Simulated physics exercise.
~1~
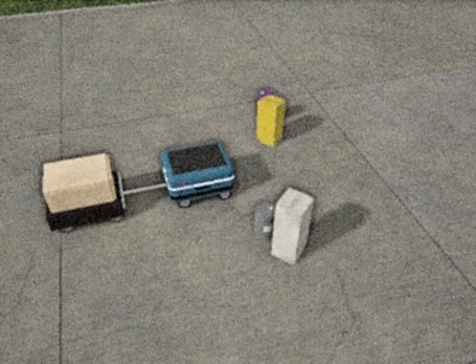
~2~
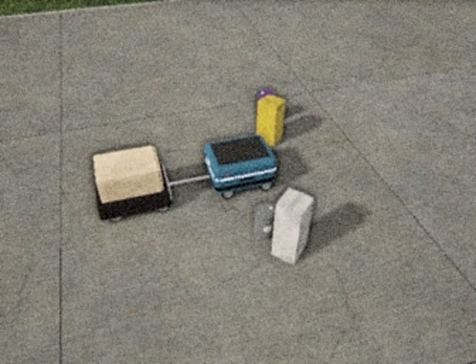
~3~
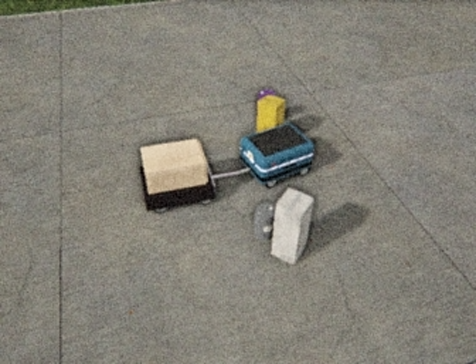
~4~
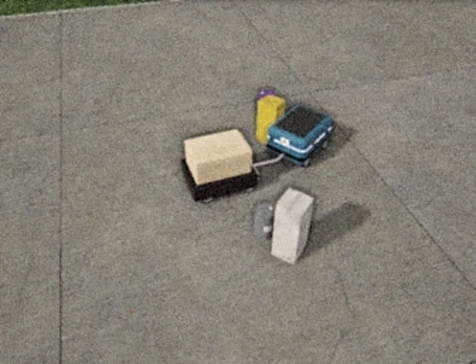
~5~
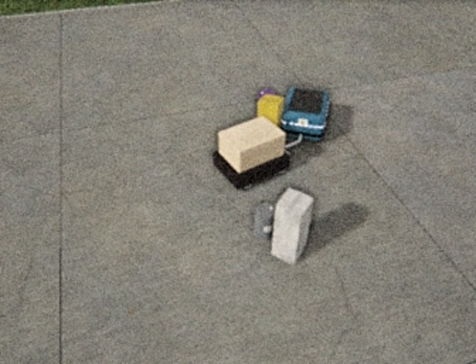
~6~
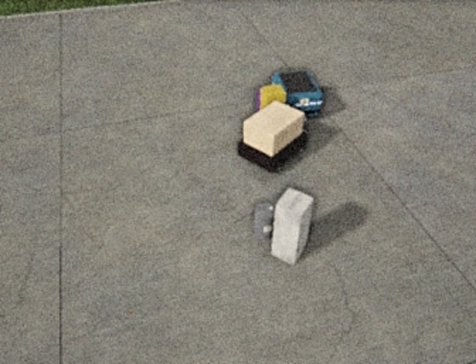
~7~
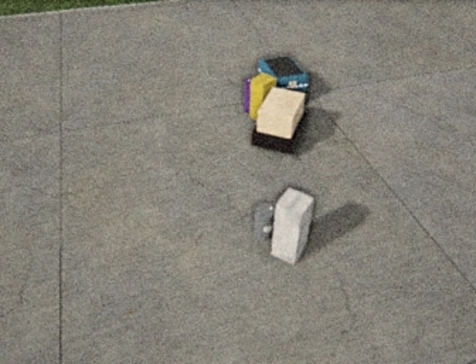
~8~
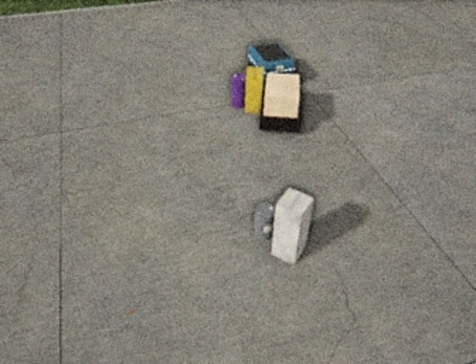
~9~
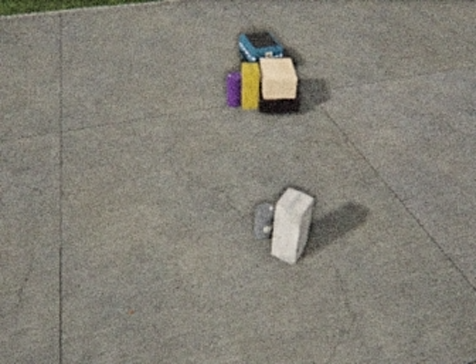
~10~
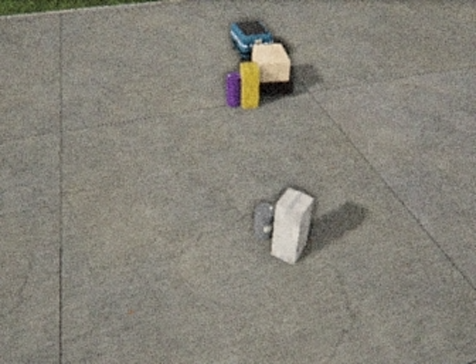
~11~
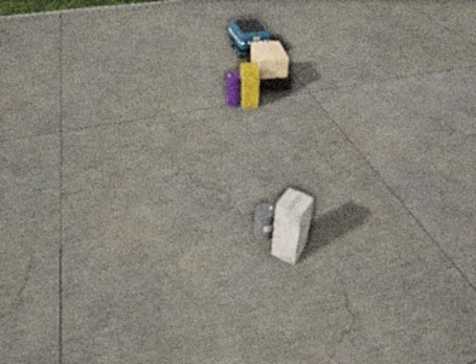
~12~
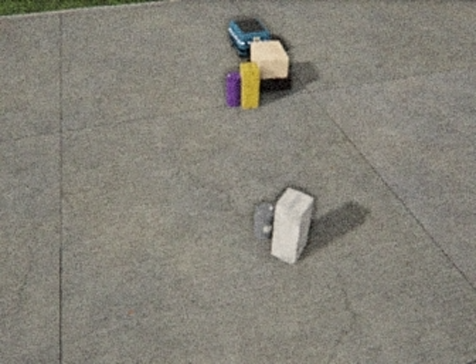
A blue tug towing a cart turns left, pushes the yellow and purple objects aside, and stops.
